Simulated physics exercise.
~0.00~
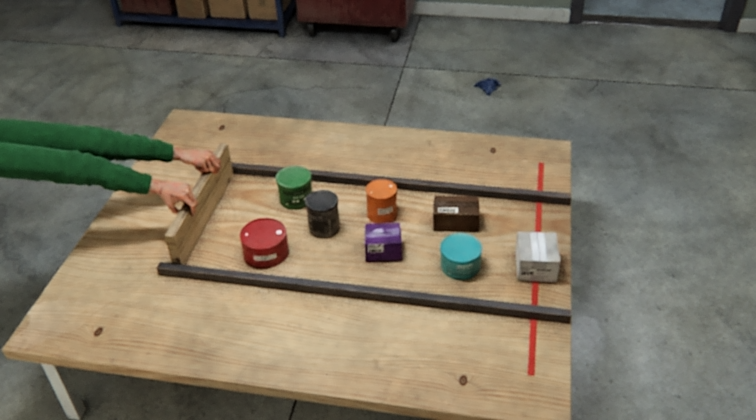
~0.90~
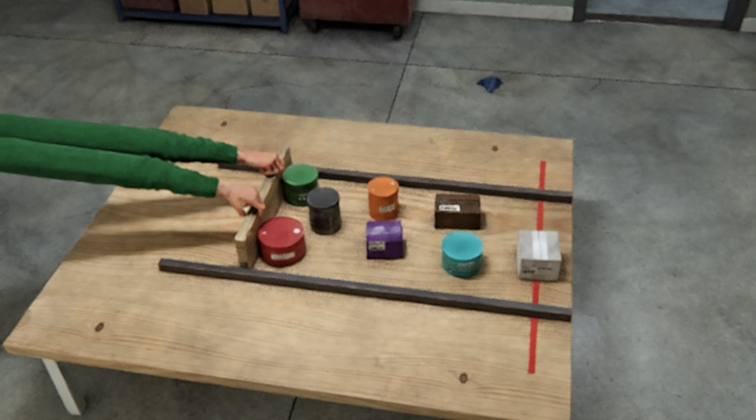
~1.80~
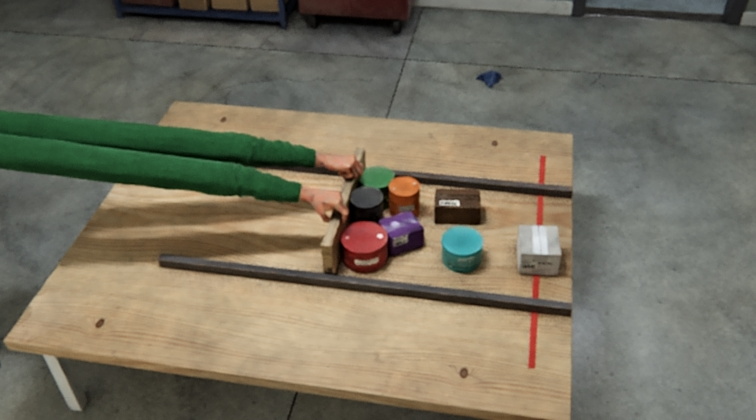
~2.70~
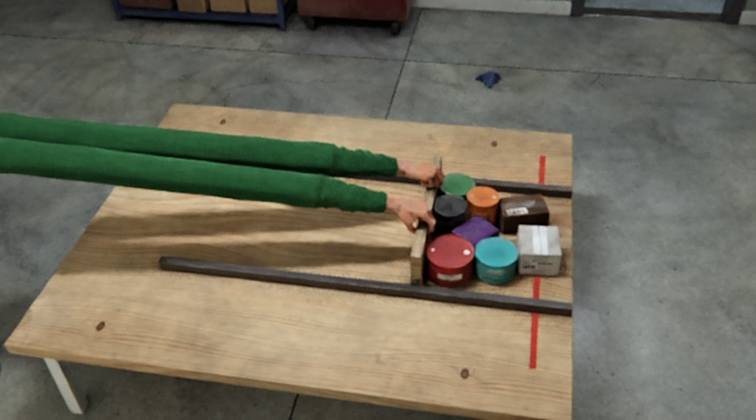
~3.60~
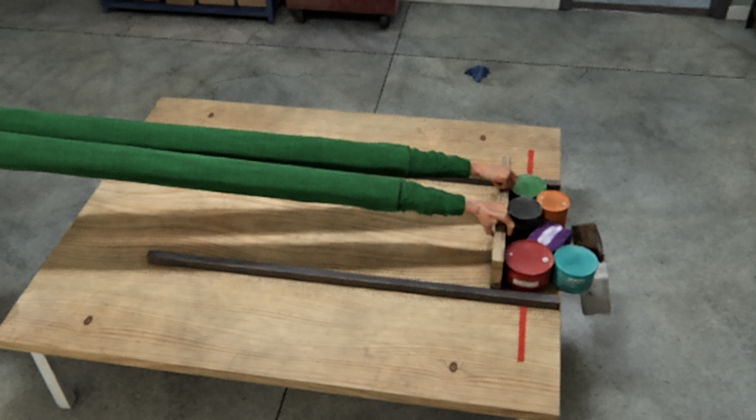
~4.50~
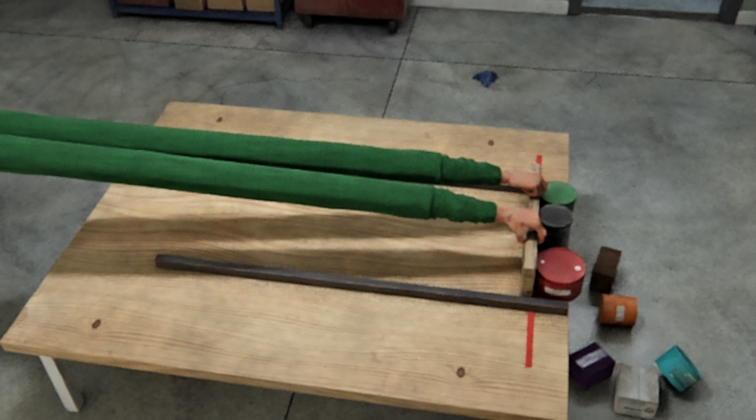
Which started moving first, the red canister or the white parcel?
The red canister started moving first, as the plank reached it early in the push. The white parcel stayed still until the bunched items were shoved toward the table's edge.
